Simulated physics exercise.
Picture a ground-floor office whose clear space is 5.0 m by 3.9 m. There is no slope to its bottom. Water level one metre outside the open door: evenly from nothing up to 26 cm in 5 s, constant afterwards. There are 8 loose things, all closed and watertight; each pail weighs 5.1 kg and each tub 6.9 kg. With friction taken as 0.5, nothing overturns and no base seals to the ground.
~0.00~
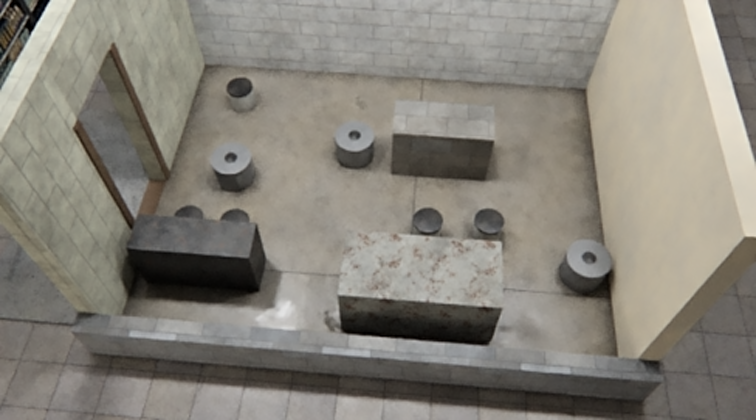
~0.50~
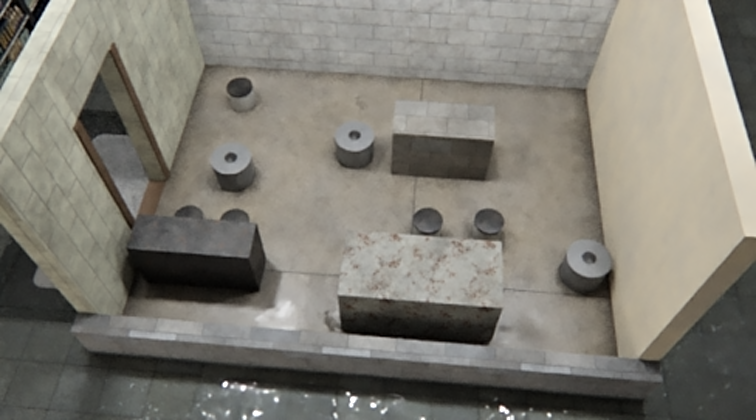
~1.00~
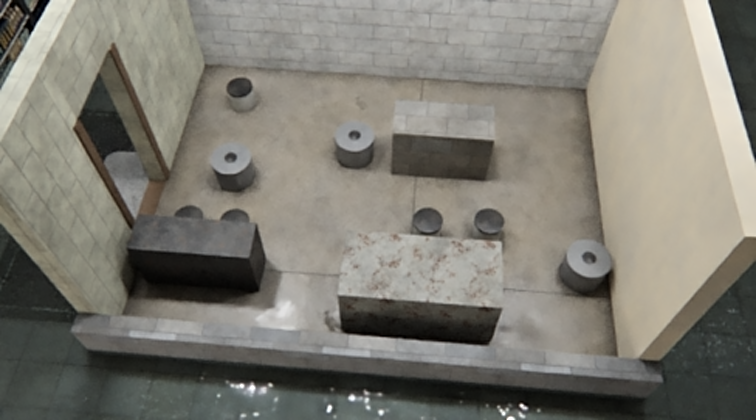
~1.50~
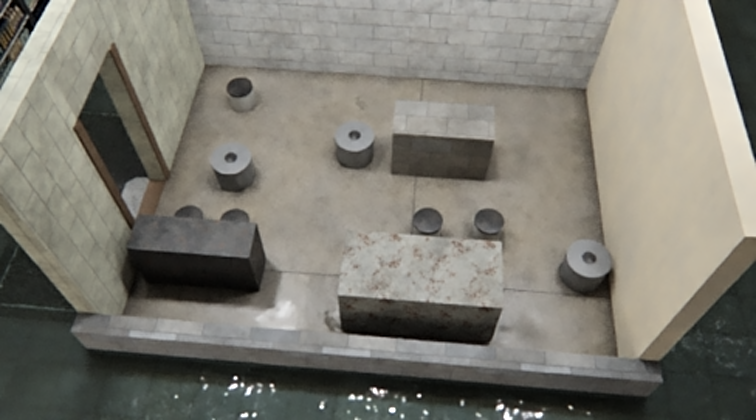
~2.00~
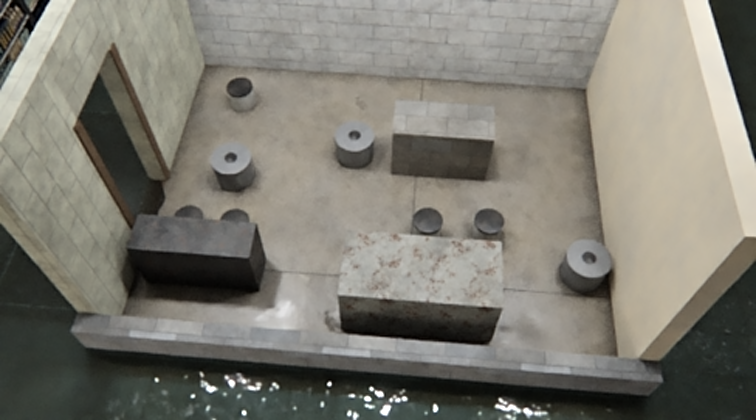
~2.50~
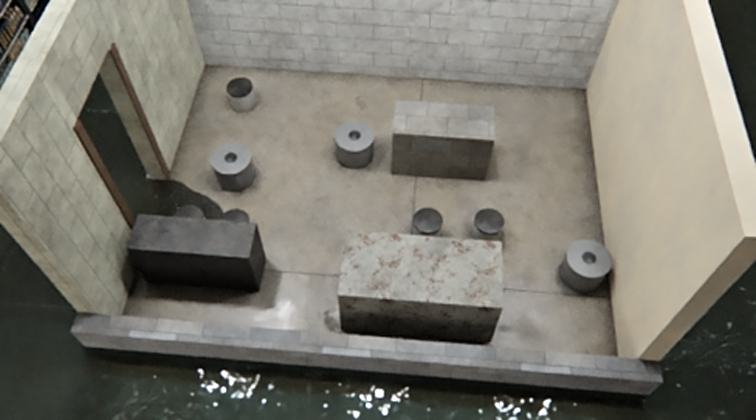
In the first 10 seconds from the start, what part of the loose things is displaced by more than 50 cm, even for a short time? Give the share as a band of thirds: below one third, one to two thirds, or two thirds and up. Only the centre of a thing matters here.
The fraction shifted will be in the top third.
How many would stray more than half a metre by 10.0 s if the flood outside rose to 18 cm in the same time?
Then it comes to 5.
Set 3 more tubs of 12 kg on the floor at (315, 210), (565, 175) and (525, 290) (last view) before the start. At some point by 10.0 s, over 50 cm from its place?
Sequence: Above the line / above the line / below the line.
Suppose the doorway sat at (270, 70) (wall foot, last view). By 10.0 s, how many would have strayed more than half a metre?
In that case the number is 7.
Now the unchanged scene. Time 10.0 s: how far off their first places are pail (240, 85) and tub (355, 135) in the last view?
They sit 0 cm and 150 cm away, in the order given.
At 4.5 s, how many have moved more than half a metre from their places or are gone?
The number comes to 3.
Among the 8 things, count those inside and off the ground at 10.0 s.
Answer: 6.
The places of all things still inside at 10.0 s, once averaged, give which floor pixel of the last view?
Centred roughly on (470, 197).
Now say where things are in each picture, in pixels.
The first frame shows a pail at (489, 221) rests on the ground; a pail at (188, 218), on the bottom; 0.0 m2 under water; 0 of 8 have shifted.
The second frame shows a pail at (489, 221) rests on the ground; a pail at (188, 218) rests on the ground; water covers 0.0 m2; 0 of 8 have shifted.
The third frame shows a pail at (489, 221) rests on the ground; a pail at (188, 218) rests on the ground; 0.0 m2 under water; 0 of 8 have shifted.
The fourth frame shows a pail at (489, 221), on the bottom; a pail at (188, 218), on the bottom; 0.0 m2 under water; 0 of 8 have shifted.
The fifth frame shows a pail at (489, 221) rests on the ground; a pail at (188, 218) rests on the ground; water covers 0.0 m2; 0 of 8 have shifted.
The sixth frame shows a pail at (489, 221), on the bottom; a pail at (188, 218), on the bottom; 0.4 m2 under water; 0 of 8 have shifted.
After 3.5 s 0 of 8 are over 50 cm from their spots; 0 afloat.
After 4.5 s 3 of 8 are over 50 cm from their spots; 1 afloat.
After 7.0 s 4 of 8 are over 50 cm from their spots; 3 afloat.
After 10.0 s 7 of 8 are over 50 cm from their spots, and 7 have been at some point; 6 afloat.
